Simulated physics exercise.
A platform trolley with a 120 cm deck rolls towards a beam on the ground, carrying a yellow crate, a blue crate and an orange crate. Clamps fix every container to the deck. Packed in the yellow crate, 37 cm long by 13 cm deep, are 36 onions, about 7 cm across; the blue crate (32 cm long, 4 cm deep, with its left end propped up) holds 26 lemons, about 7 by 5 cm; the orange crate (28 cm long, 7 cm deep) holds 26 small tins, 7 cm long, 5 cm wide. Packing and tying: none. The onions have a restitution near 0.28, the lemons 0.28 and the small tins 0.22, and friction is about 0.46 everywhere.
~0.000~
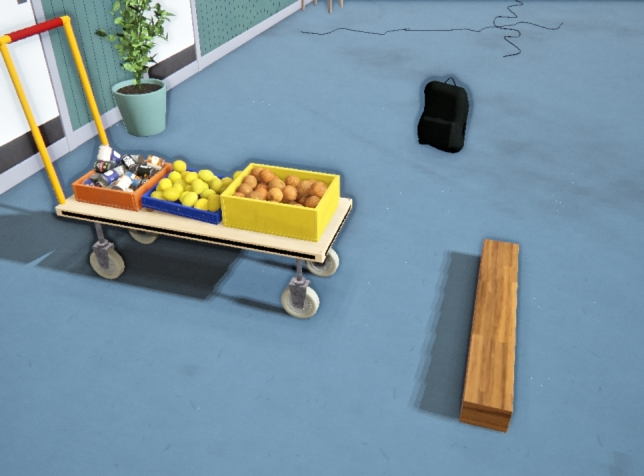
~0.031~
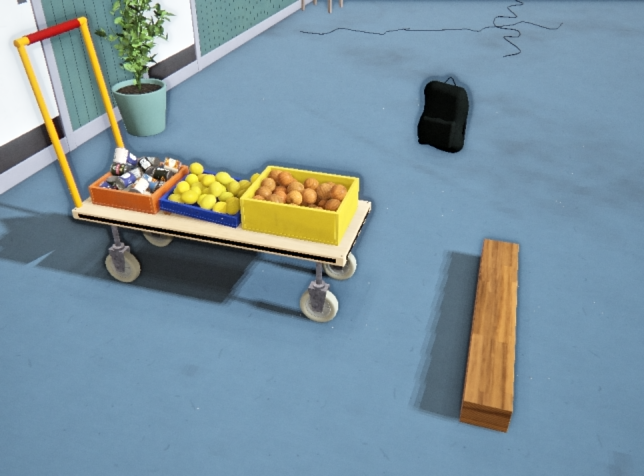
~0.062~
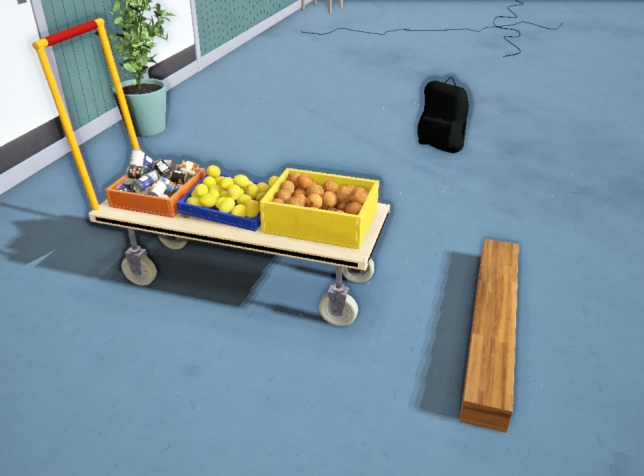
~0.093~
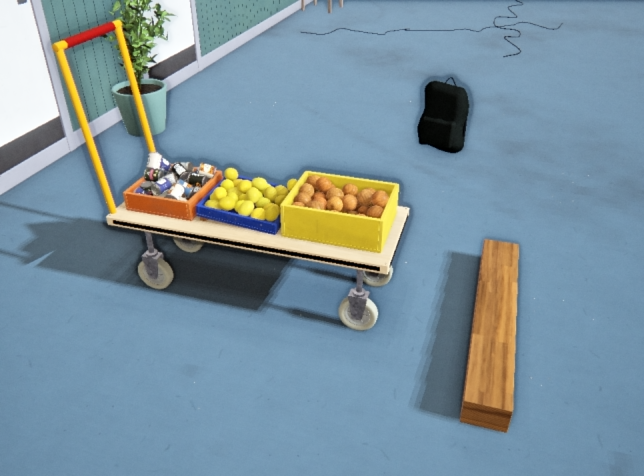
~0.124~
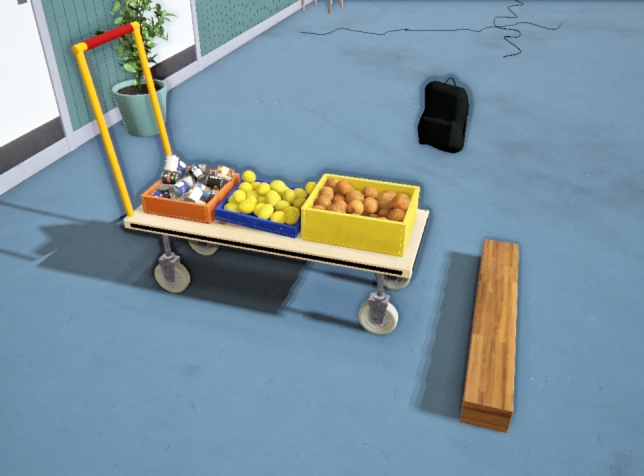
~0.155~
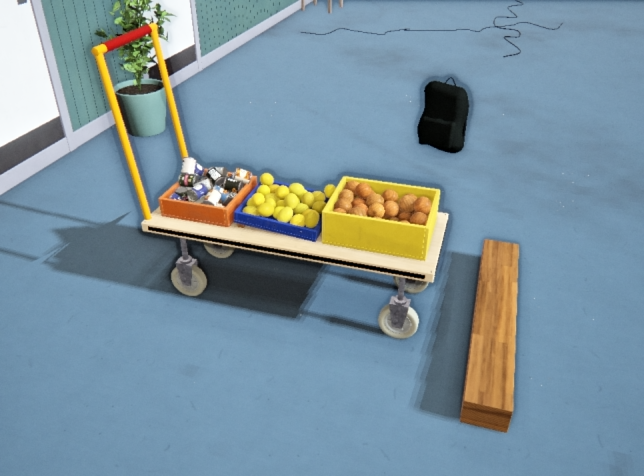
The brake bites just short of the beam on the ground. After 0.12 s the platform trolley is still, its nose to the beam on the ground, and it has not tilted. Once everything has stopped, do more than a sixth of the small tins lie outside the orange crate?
Yes.
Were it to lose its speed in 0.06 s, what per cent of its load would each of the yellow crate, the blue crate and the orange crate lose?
In that case yellow crate 0, blue crate 20 and orange crate 30 per cent.
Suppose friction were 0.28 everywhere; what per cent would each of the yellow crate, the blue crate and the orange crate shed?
Yellow crate 0%, blue crate 20%, orange crate 30%.
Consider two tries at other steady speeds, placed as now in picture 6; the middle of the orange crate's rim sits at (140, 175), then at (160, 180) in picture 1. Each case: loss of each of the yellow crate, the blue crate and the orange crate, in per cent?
Yellow crate 0 and 0, blue crate 20 and 0, orange crate 20 and 10 per cent.
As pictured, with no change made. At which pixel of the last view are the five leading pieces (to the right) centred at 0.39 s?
Centre approx. at (477, 230) px.
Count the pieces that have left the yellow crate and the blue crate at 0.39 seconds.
The yellow crate is at about 0 and the blue crate at about 1.
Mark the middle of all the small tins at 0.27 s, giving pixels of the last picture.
Pixel (265, 198), give or take.
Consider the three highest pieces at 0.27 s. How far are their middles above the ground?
Mean height: Some 54 cm.
After 0.17 s, the brake bites.
After 0.27 s, yellow crate 36 in, 0 out, blue crate 26 in, 0 out and orange crate 25 in, 1 out.
After 0.39 s, yellow crate 36 in, 0 out, blue crate 25 in, 1 out and orange crate 20 in, 6 out.
After 0.62 s, yellow crate 36 in, 0 out, blue crate 21 in, 5 out and orange crate 19 in, 7 out.
When it is over (at 1.13 s), yellow crate 36 in, 0 out, blue crate 21 in, 5 out and orange crate 19 in, 7 out. Asked share, 7 of 26, 27 per cent.
